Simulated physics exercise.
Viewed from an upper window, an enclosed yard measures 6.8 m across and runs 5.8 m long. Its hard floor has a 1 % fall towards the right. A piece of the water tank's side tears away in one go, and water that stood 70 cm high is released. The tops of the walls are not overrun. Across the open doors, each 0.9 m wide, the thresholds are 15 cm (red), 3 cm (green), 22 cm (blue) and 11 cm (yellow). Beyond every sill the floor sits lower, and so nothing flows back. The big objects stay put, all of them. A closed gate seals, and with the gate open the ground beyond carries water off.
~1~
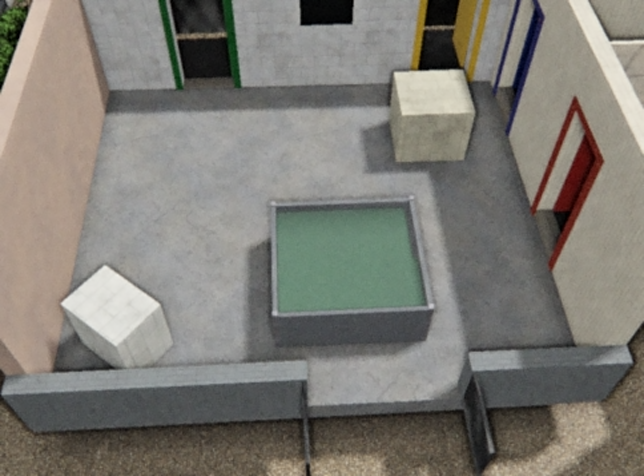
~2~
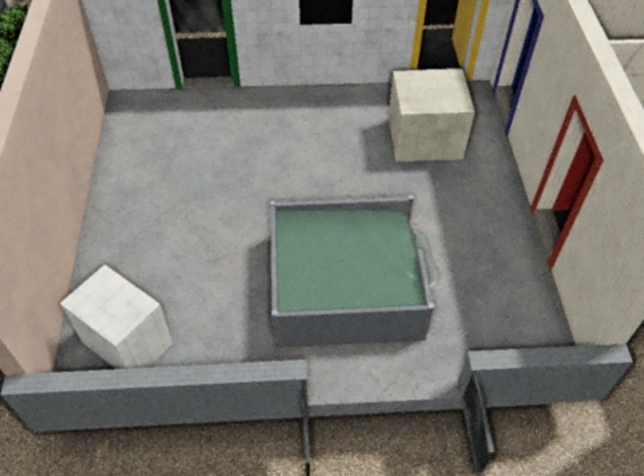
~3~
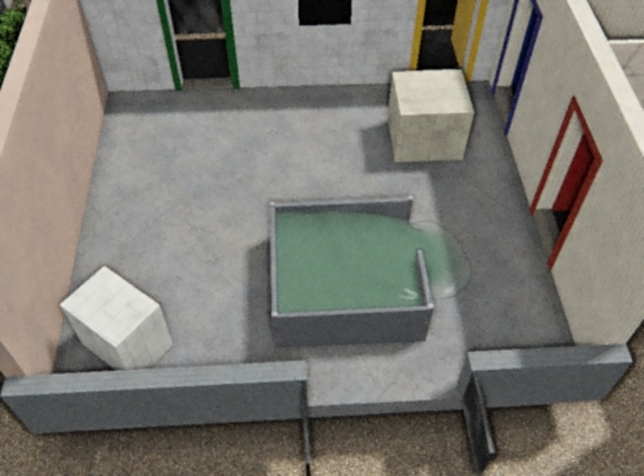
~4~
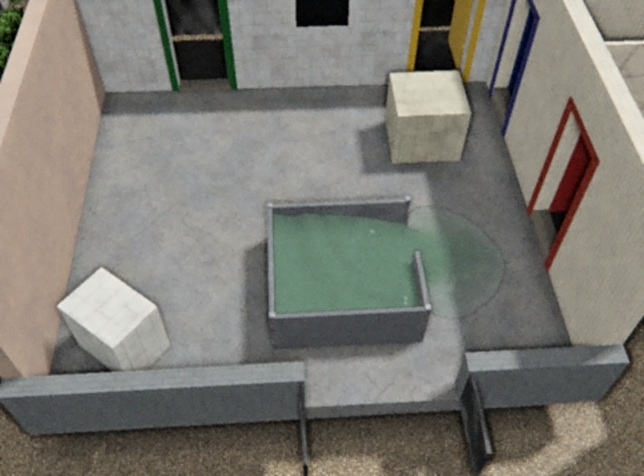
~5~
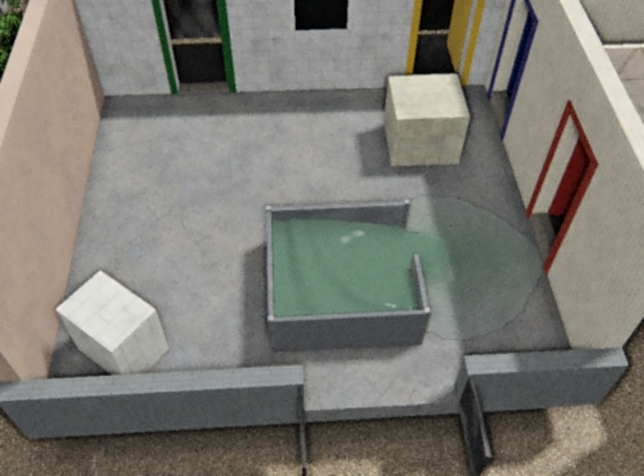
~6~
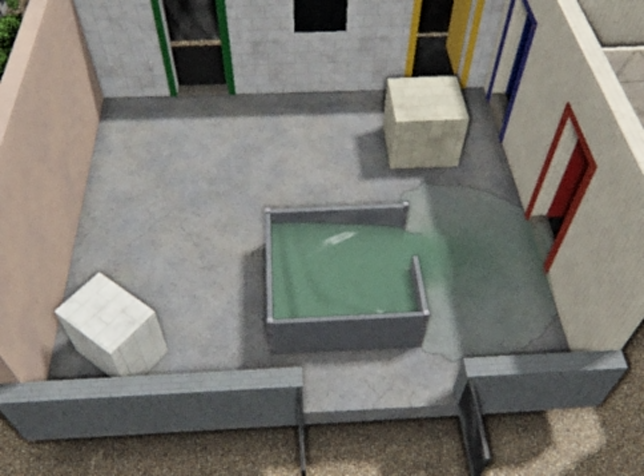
Green water burst through the right side of a low square tank in a walled yard and spread across the grey floor in a widening rounded sheet, reaching the wall near the red doorway.
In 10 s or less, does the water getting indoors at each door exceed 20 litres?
Result: Red door: Above the cap; green door: Below the cap; blue door: Below the cap; yellow door: Above the cap.
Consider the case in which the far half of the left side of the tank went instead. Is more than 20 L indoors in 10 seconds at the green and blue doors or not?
Log - green: Threshold topped, blue: Threshold not reached.
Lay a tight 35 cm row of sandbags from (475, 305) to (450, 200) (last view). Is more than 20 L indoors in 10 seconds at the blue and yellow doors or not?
Then: Blue below, yellow not over.
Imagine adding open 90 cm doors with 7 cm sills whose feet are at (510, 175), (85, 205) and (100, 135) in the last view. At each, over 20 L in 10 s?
In sequence the answers are more than that, less than that and less than that.
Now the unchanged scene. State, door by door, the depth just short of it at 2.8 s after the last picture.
Centimetres: Red 23 / green 0 / blue 8 / yellow 18.
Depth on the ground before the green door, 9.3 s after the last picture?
The depth there is near 2.5 cm.
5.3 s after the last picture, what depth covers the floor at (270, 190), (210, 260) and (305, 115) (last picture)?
First 1 cm, then 0 cm, then 4 cm.
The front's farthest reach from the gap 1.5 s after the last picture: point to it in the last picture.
Around pixel (480, 88).
Then, 0.7 s after the last picture water covers 20 % of the floor and is deepest (36 cm) near (412, 261); red door 32 cm at the sill, 71 L in, green door not reached, blue door not reached, yellow door not reached.
Then, 1.5 s after the last picture water covers 25 % of the floor and is deepest (34 cm) near (575, 380); red door 31 cm at the sill, 167 L in, green door not reached, blue door 11 cm at the sill, 0 L in, yellow door 9 cm at the sill, 0 L in.
Then, 2.8 s after the last picture water covers 35 % of the floor and is deepest (24 cm) near (480, 88); red door 23 cm at the sill, 230 L in, green door not reached, blue door 8 cm at the sill, 0 L in, yellow door 18 cm at the sill, 25 L in.
Then, 5.3 s after the last picture water covers 65 % of the floor and is deepest (18 cm) near (482, 94); red door 16 cm at the sill, 264 L in, green door 2 cm at the sill, 0 L in, blue door 15 cm at the sill, 0 L in, yellow door 15 cm at the sill, 65 L in.
Then, 9.3 s after the last picture water covers 95 % of the floor and is deepest (12 cm) near (484, 101); red door 10 cm at the sill, 265 L in, green door 3 cm at the sill, 0 L in, blue door 12 cm at the sill, 0 L in, yellow door 10 cm at the sill, 76 L in.
